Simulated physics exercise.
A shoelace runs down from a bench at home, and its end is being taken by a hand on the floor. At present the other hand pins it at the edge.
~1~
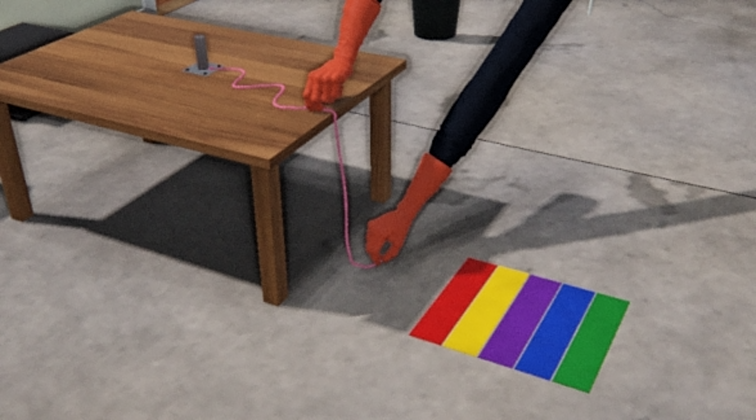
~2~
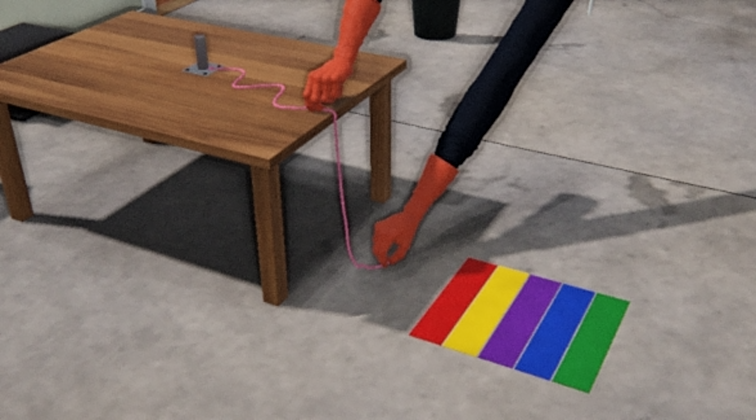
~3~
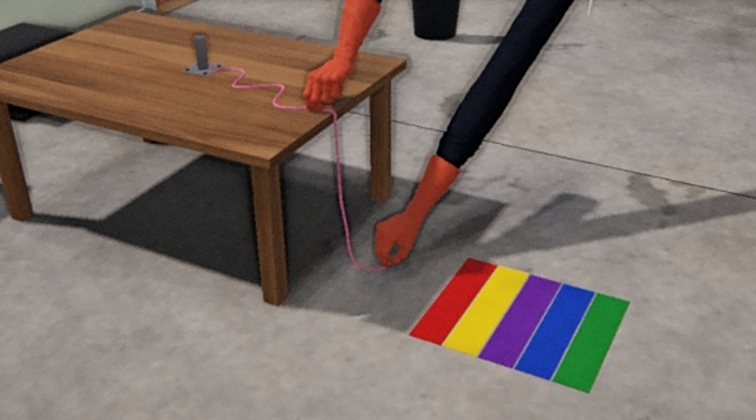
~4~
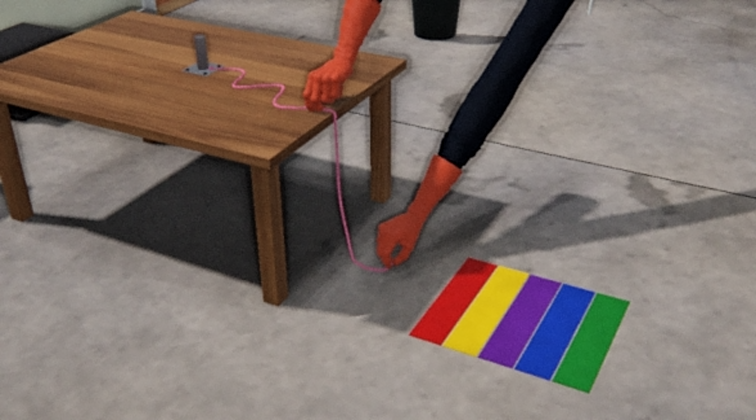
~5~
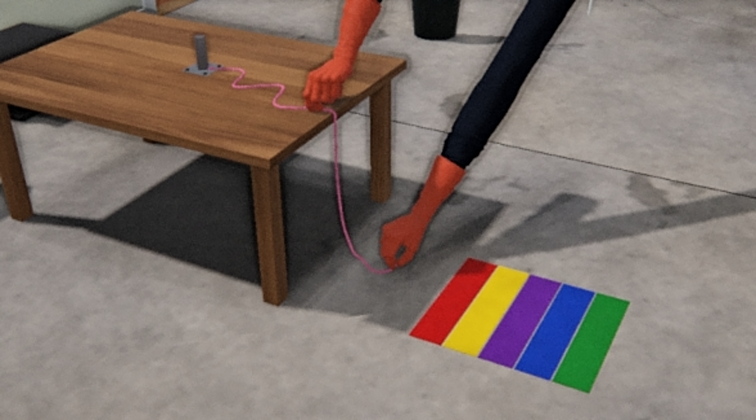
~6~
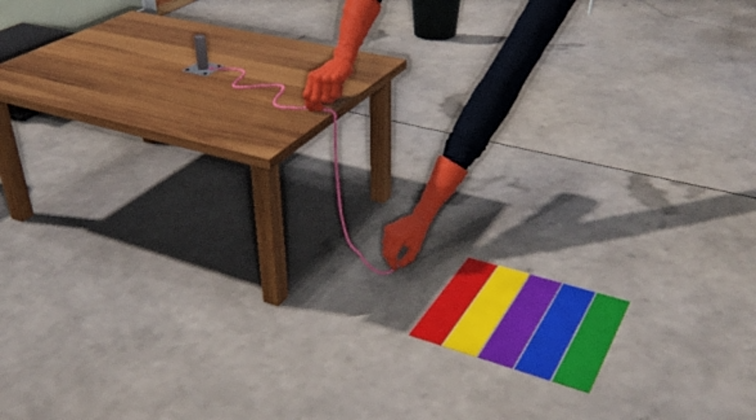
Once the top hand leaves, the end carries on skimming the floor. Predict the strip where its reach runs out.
Its reach runs out at the blue strip.
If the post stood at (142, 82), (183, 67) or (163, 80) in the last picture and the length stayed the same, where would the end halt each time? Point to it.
Places per try: (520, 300); (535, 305); (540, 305).
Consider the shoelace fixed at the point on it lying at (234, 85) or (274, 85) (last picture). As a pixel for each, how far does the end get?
Try one gives (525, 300); try two gives (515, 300).
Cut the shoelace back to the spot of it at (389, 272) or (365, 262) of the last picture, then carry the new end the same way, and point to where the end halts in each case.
Try one: (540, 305); try two: (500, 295).
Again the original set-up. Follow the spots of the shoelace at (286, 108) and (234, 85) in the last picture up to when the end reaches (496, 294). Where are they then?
The first goes to (346, 127), the other to (264, 85).
Early on, end near (496, 294); over yellow.
Midway, end near (536, 305); over purple.
At the end of the slack, end near (560, 312); over blue. Over blue.
